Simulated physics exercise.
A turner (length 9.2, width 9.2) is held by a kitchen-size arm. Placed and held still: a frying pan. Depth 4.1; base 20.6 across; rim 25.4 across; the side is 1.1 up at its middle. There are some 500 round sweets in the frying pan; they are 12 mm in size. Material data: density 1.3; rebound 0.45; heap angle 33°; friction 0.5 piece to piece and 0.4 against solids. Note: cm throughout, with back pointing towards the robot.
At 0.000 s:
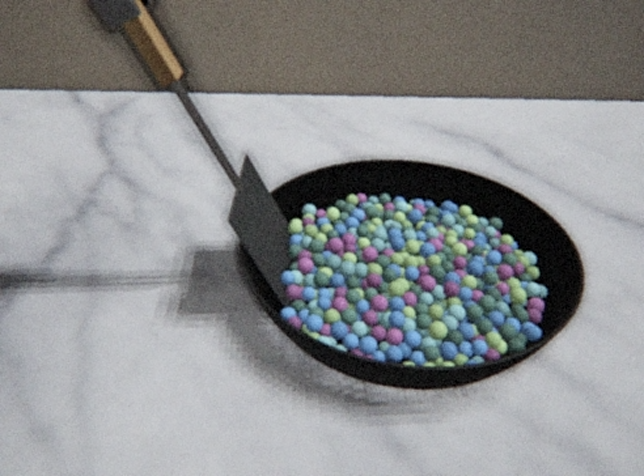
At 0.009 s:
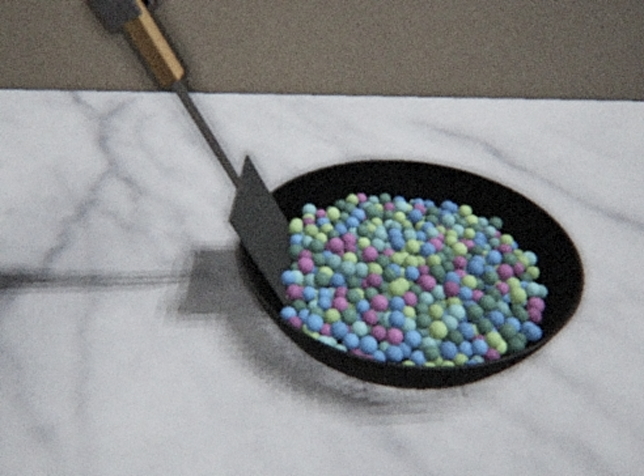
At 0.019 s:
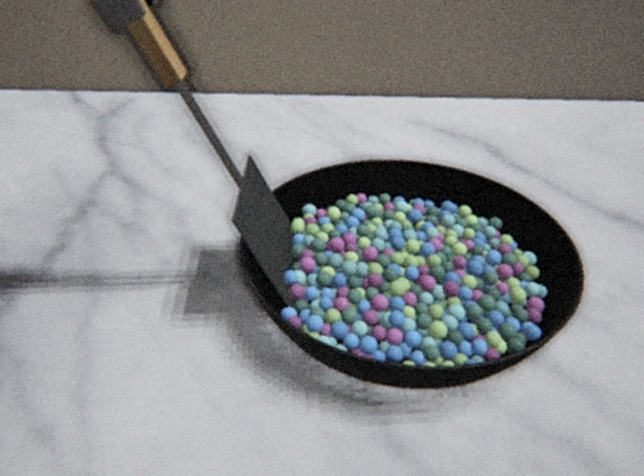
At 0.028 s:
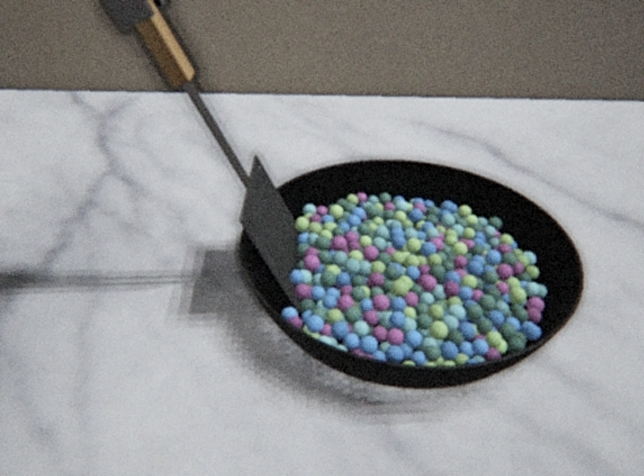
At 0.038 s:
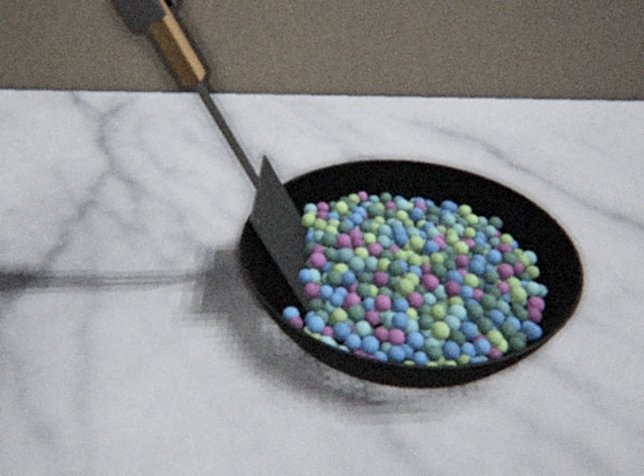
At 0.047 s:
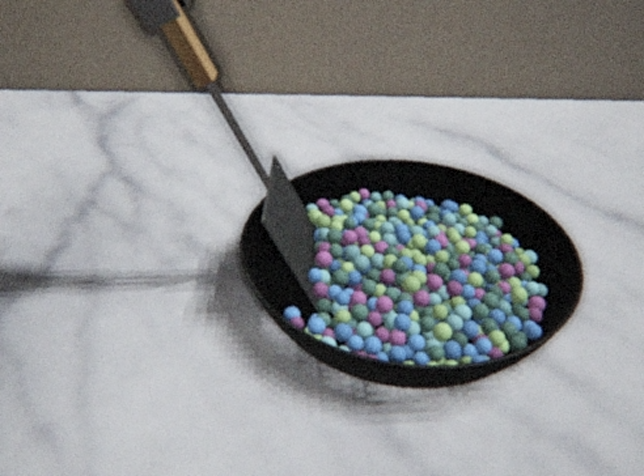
Dark turner with a wooden grip sliding slightly right inside a black frying pan, nudging colourful round sweets on a marble surface.
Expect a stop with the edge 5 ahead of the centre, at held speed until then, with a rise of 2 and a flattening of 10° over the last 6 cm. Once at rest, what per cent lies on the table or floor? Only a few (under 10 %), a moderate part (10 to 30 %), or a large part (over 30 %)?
Only a few.
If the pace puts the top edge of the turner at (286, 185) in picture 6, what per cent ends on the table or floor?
I'd say around 15 per cent.
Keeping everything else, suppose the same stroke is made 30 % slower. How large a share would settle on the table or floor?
I'd say close to 0 per cent.
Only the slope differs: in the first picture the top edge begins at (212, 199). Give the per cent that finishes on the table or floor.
About 5 per cent.
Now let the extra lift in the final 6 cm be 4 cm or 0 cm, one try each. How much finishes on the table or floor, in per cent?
10 and 0 %.
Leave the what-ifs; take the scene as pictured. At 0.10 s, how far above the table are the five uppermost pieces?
5 cm.
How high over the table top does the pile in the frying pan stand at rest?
Close to 6.0 centimetres high.
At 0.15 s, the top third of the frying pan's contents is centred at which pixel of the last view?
I'd put it close to (445, 252).
By 0.10 s, sloping 65°, highest piece 5 above the table; 497 in the frying pan.
By 0.15 s, sloping 61°, highest piece 6 above the table; 497 in the frying pan.
By 0.37 s, sloping 55°, highest piece 6 above the table; 482 in the frying pan, 15 on the table or floor.
By 1.42 s, sloping 55°, highest piece 6 above the table; 479 in the frying pan, 18 on the table or floor.
Final count, 479 in the frying pan, 18 on the table or floor. That is 4 % on the table or floor.
